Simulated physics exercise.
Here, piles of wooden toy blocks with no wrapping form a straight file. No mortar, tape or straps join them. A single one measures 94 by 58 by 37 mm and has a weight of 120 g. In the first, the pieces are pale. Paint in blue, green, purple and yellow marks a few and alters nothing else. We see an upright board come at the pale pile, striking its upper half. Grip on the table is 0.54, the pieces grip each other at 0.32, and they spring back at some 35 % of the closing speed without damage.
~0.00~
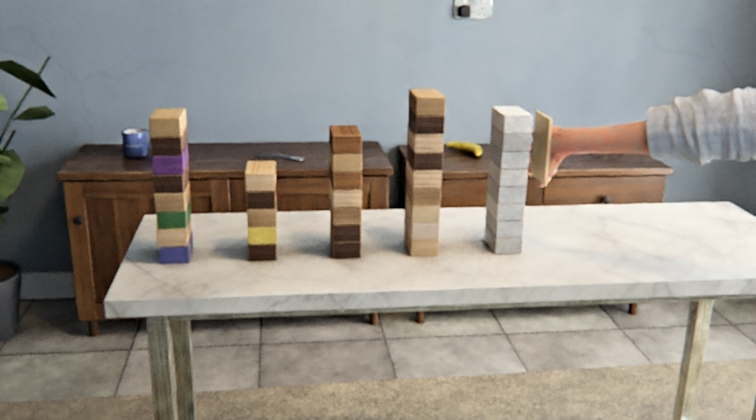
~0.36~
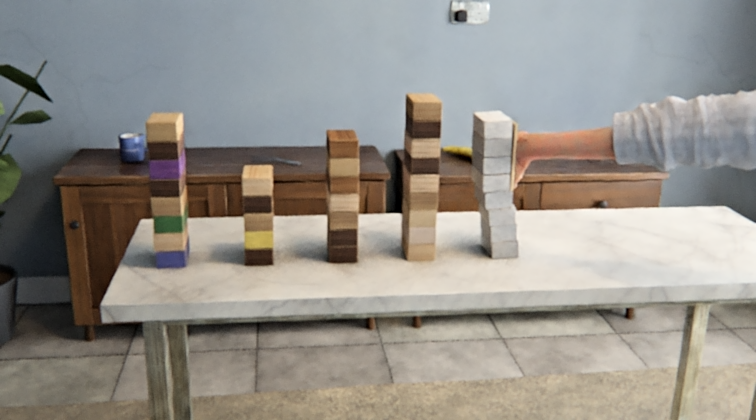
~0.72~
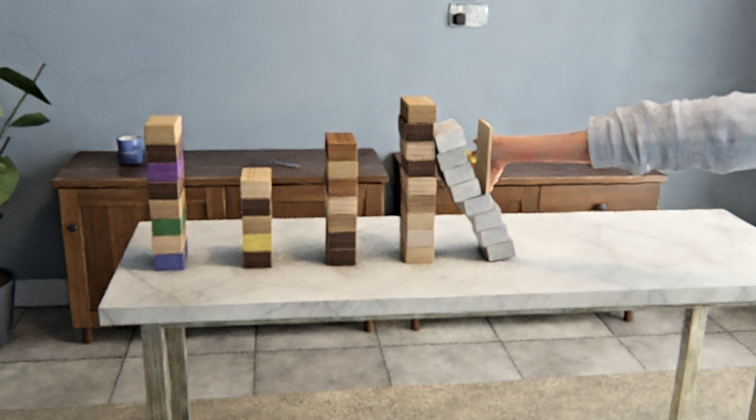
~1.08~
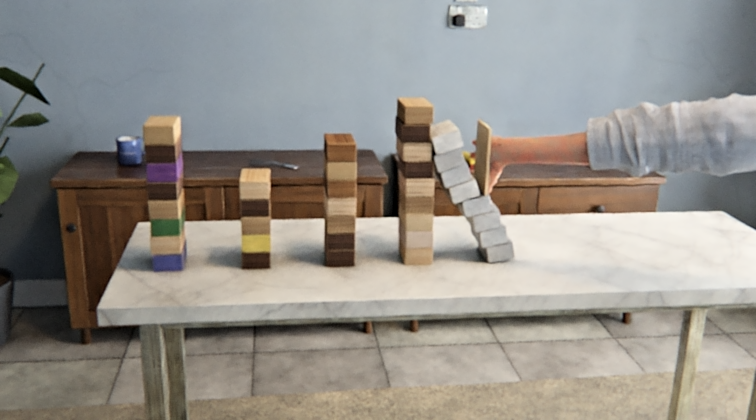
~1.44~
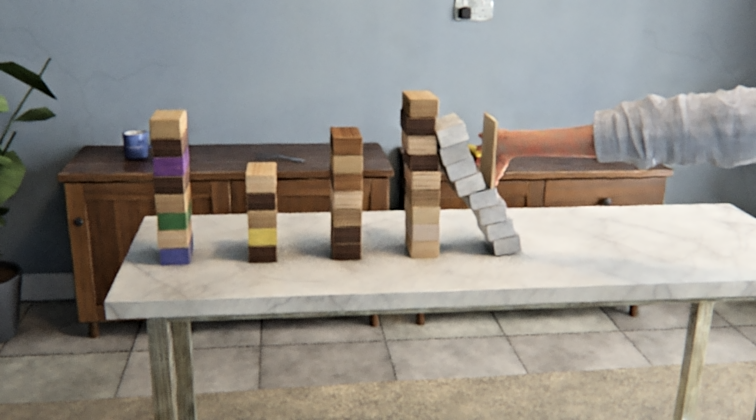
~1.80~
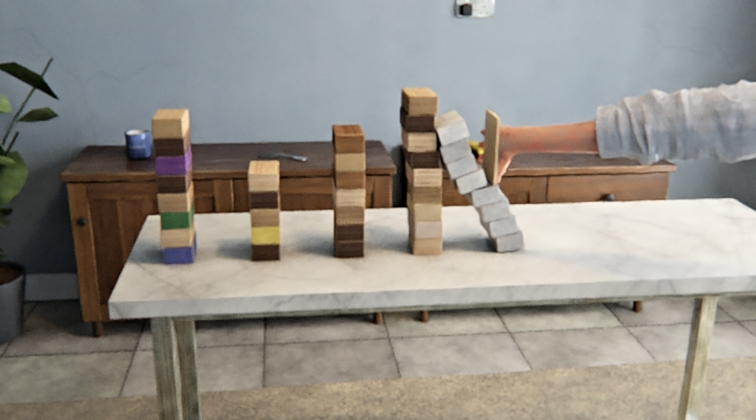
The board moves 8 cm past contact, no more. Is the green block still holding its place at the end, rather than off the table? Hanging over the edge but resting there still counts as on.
No.
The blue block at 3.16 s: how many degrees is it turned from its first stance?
Near 0 degrees from how it began.
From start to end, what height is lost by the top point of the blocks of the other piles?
Roughly 18 centimetres lower at the end.
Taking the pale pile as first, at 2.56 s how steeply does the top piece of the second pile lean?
It leans around 20°.
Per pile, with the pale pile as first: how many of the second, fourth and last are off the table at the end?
Pieces: Second 0, fourth 0, last 6.
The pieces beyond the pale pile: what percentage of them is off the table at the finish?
I'd put it at roughly 20 per cent of them.
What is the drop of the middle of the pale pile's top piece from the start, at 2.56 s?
I'd put it at close to 6 cm below where it started.
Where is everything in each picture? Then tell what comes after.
In the first frame (pixels give the middle of a visible side), board (549, 144) 36 mm short; green block (172, 221); blue block (174, 256); yellow block (262, 236); none of the others has stirred.
The second frame shows board (515, 149) 29 mm in; green block (169, 225); none of the others has stirred.
The third frame shows board (490, 152) 8 cm in, stopped, top of the pale pile leaning 18°; green block (167, 228); movement in 3 of them.
The fourth frame shows board (489, 153) 8 cm in, stopped, top of the pale pile leaning 19°; green block (166, 228); movement in 4 of them.
The fifth frame shows board (495, 146) 8 cm in, stopped, top of the pale pile leaning 19°; green block (172, 222); movement in 4 of them.
The sixth frame shows board (498, 143) 8 cm in, stopped, top of the pale pile leaning 21°; green block (175, 221); purple block (171, 166); blue block (178, 256); movement in 6 of them.
After 2.56 s, 4 of the pale pile down; none of the 29 other blocks off the table, 8 disturbed; green block unmoved.
After 2.82 s, 4 of the pale pile down; none of the 29 other blocks off the table, 15 disturbed; green block unmoved.
After 3.16 s, 4 of the pale pile down; none of the 29 other blocks off the table, 25 disturbed; green block 28 mm from its place; yellow block 45° from how it stood, 22 mm lower.
After 3.64 s, 4 of the pale pile down; 6 of the 29 other blocks off the table; green block 68° from how it stood, 32 cm lower; purple block 71° from how it stood, 74 cm lower.
In the end (3.8 s), 7 of the pale pile down; 6 of the 29 other blocks off the table; green block on its side; purple block on its side; yellow block 45° from how it stood, 22 mm lower.
